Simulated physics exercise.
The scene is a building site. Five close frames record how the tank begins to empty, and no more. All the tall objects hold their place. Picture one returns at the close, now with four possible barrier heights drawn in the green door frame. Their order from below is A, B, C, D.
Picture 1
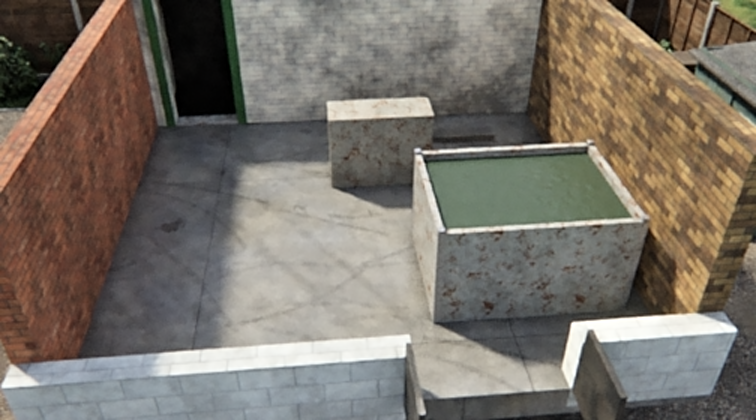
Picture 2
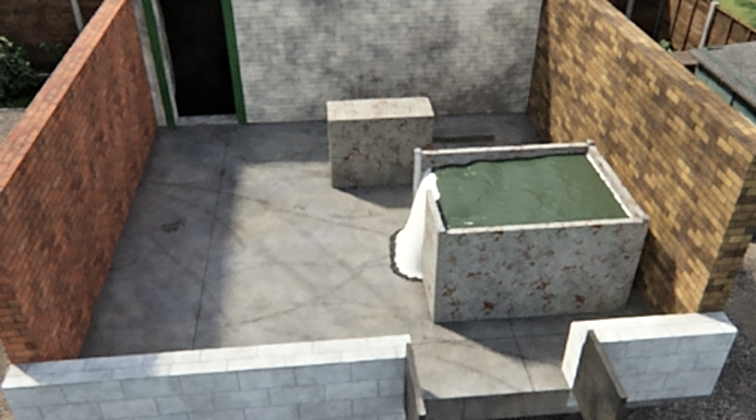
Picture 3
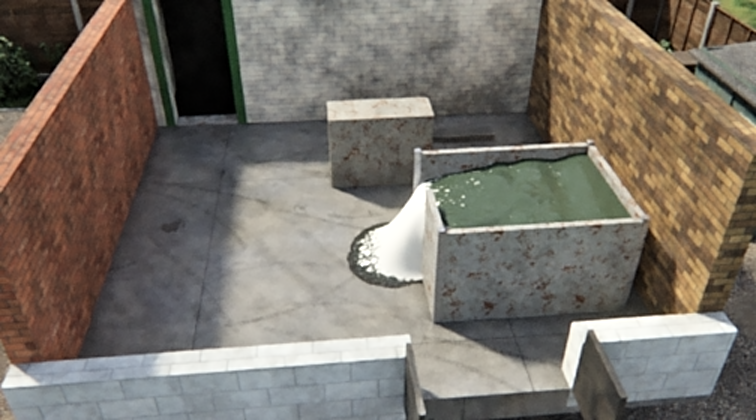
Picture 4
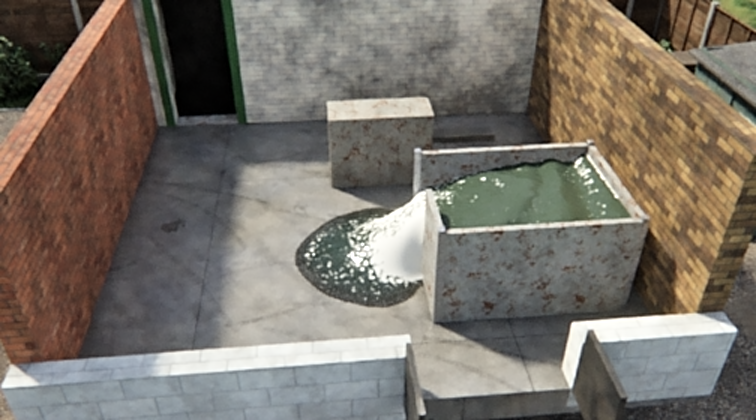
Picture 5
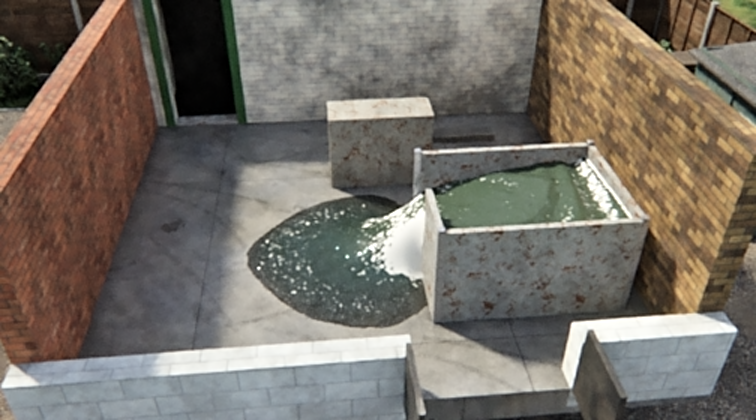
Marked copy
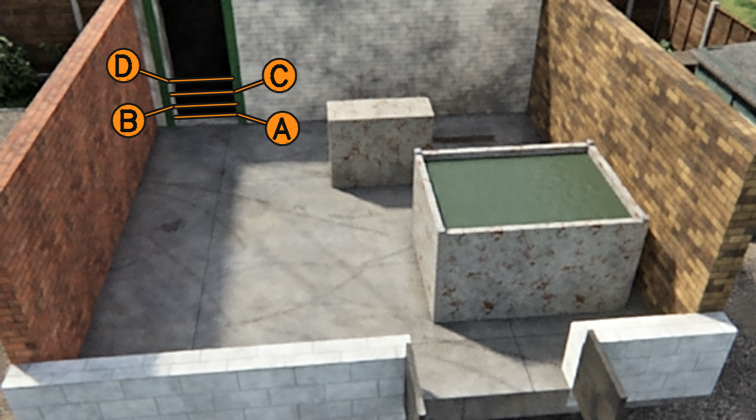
A walled concrete yard held a tank of still green water until its left side opened, and the water poured out in a white rush, spreading leftward across the ground in a widening pool.
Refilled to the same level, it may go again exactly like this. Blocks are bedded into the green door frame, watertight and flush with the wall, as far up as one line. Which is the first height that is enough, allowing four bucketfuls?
Go for B.
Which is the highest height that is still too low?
It is A.
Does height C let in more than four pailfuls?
No.
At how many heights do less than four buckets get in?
Three of them.
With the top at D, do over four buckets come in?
No, not at all.
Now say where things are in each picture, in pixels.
Water in the tank at rest, its middle at (522, 190); foot of the green doorway at (208, 124); open gate at (492, 324).
Water covers 1 % of the ground and shows as far out as (403, 249).
Water covers 3 % of the ground and shows as far out as (361, 270).
Water covers 7 % of the ground and shows as far out as (303, 252).
Water covers 12 % of the ground and shows as far out as (260, 247).
On the marked copy, A at (206, 115); B at (204, 105); C at (202, 93); D at (200, 79); from the bottom up A, B, C, D.
With A, about 13 bucketfuls get in.
With B, a splash gets over, under a bucket.
With C, nothing gets over.
With D, nothing gets over.
